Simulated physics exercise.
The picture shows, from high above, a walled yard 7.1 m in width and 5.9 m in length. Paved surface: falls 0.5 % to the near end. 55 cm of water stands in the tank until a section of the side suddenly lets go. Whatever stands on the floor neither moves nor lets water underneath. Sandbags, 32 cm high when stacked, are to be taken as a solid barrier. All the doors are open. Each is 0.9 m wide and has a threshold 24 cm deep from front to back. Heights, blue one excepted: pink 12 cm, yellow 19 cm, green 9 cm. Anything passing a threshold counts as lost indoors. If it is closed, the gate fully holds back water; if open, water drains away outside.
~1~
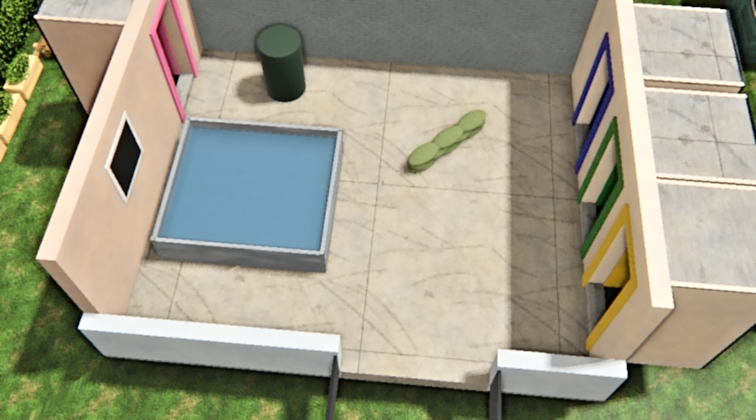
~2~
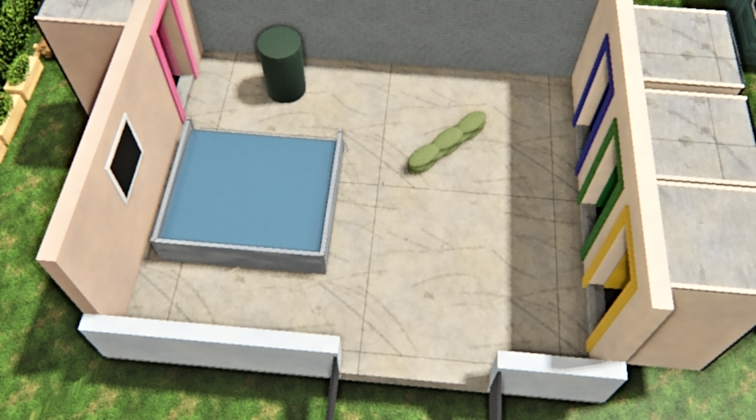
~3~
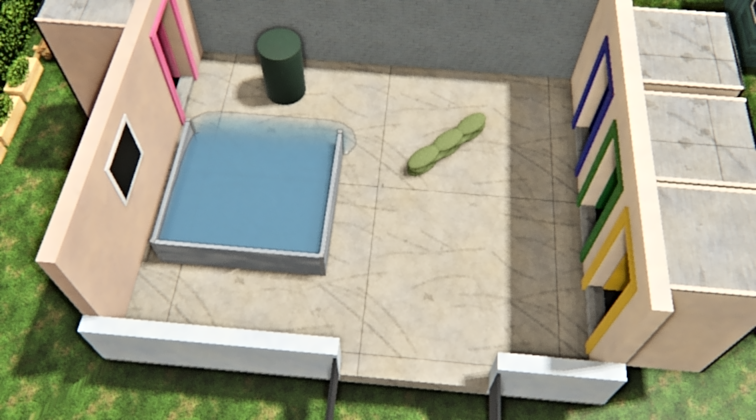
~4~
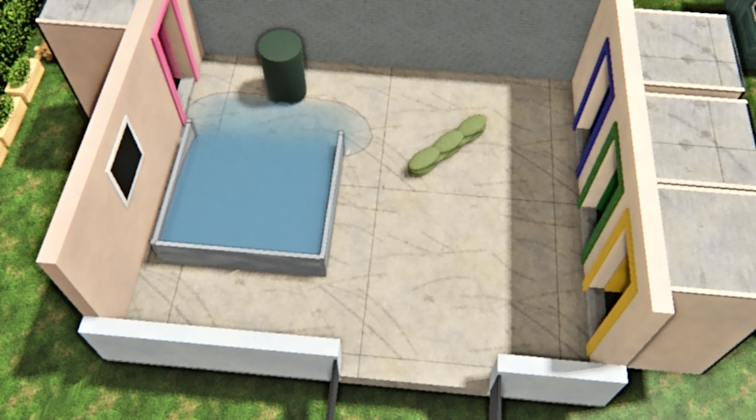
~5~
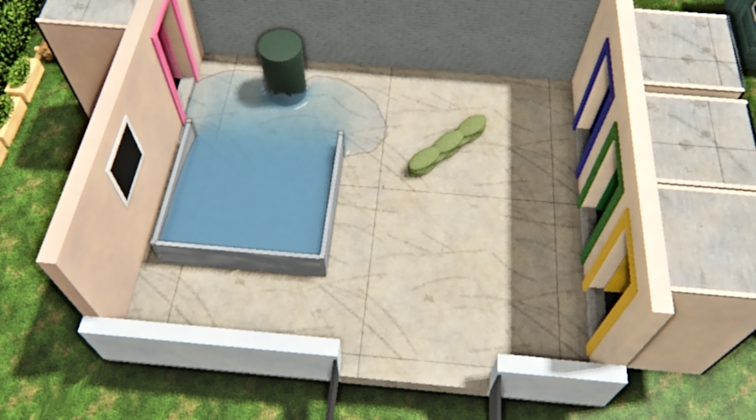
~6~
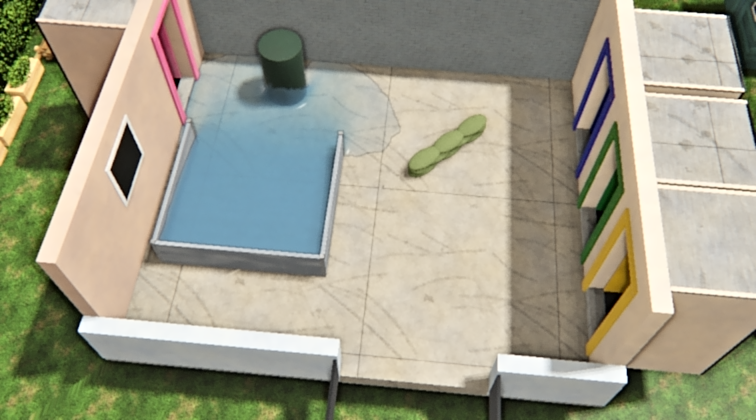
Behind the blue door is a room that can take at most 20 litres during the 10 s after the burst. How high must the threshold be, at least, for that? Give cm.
About 13 cm.
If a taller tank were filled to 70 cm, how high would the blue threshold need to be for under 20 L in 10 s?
Around 18 cm high.
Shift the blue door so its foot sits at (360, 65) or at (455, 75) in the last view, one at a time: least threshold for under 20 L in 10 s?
First place around 26 cm, second around 11.0 cm.
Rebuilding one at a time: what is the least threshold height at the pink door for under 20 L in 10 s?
For pink, a step near 28 cm.
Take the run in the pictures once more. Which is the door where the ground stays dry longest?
That would be the yellow door.
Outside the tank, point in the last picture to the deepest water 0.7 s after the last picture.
At about pixel (204, 57).
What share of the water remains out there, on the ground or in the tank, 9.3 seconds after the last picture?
Roughly 84 in a hundred.
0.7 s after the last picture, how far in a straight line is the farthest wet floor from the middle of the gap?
Around 3.2 m from the gap.
Then, 0.7 s after the last picture water covers 20 % of the floor, deepest (52 cm) near (204, 57); it has not reached the blue door.
Then, 2.3 s after the last picture water covers 35 % of the floor, deepest (33 cm) near (231, 59); it has not reached the blue door.
Then, 9.3 s after the last picture water covers 95 % of the floor, deepest (14 cm) near (204, 57); 7 cm at the blue door, 44 litres in over its 10 cm threshold.
At the blue door as built, the water peaked near 18 cm, 3.5 s after the last picture.
Run again over the same 10 s with other heights there, 34 litres in over 11 cm, 13 litres over 15 cm. The limit of 20 litres is kept from about 13 cm up.
